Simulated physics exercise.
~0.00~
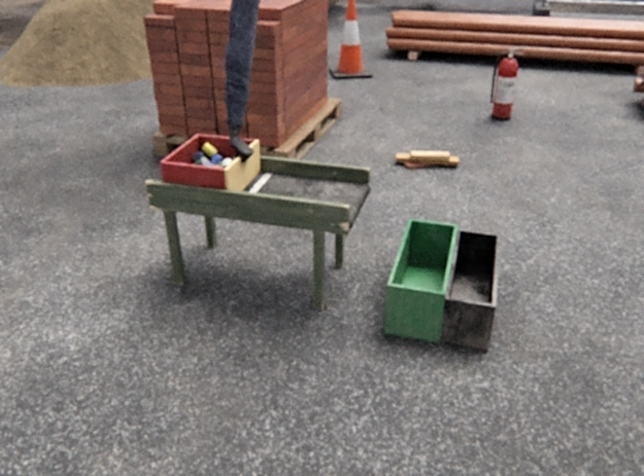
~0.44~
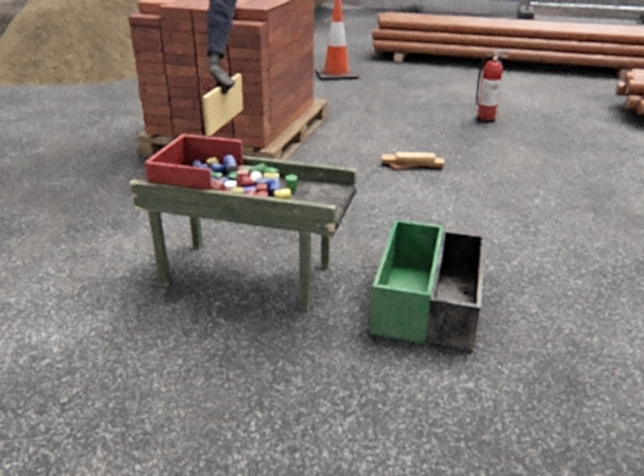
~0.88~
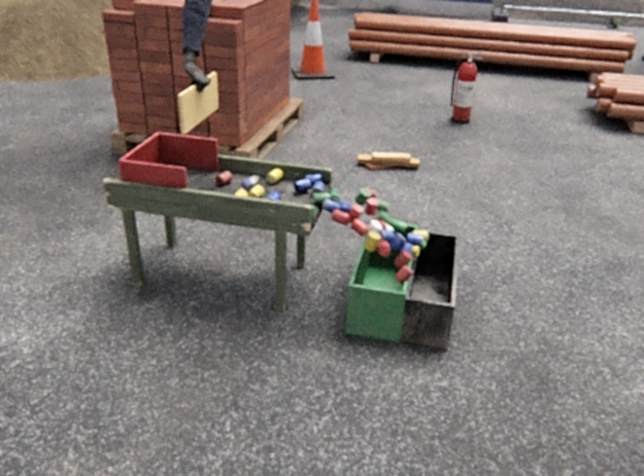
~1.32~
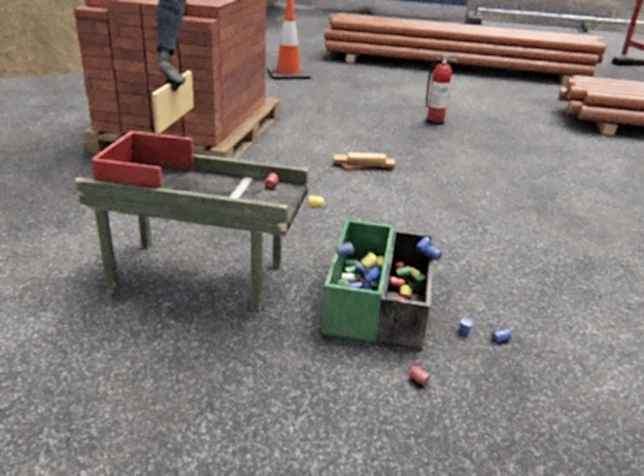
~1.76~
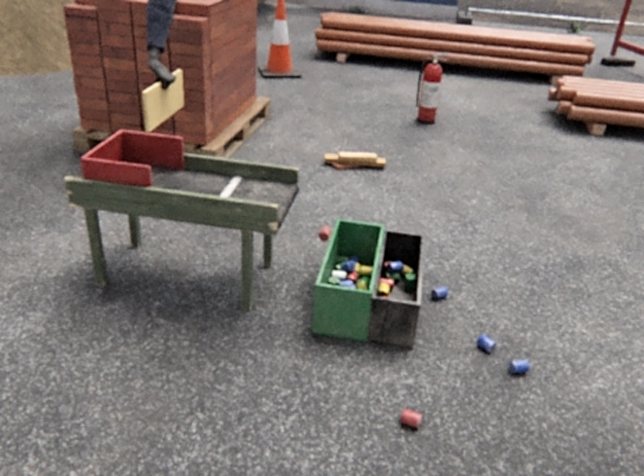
A dark-sleeved arm reaches down to a yellow gate closing a red pen on a green-framed table with a dark belt, seen from slightly above on a grey paved yard. Stacked bricks, a traffic cone, pipes and a fire extinguisher stand behind, and a green bin and a black tub wait at the lower right. The arm lifts the gate, and small colourful cylinders ride rightward on the belt. They pour off the end in a tumbling stream, landing in both containers. Some bounce onto the ground beyond the tub. Finally the belt is empty, four lie scattered at right, and a last red one drops just left of the green bin.
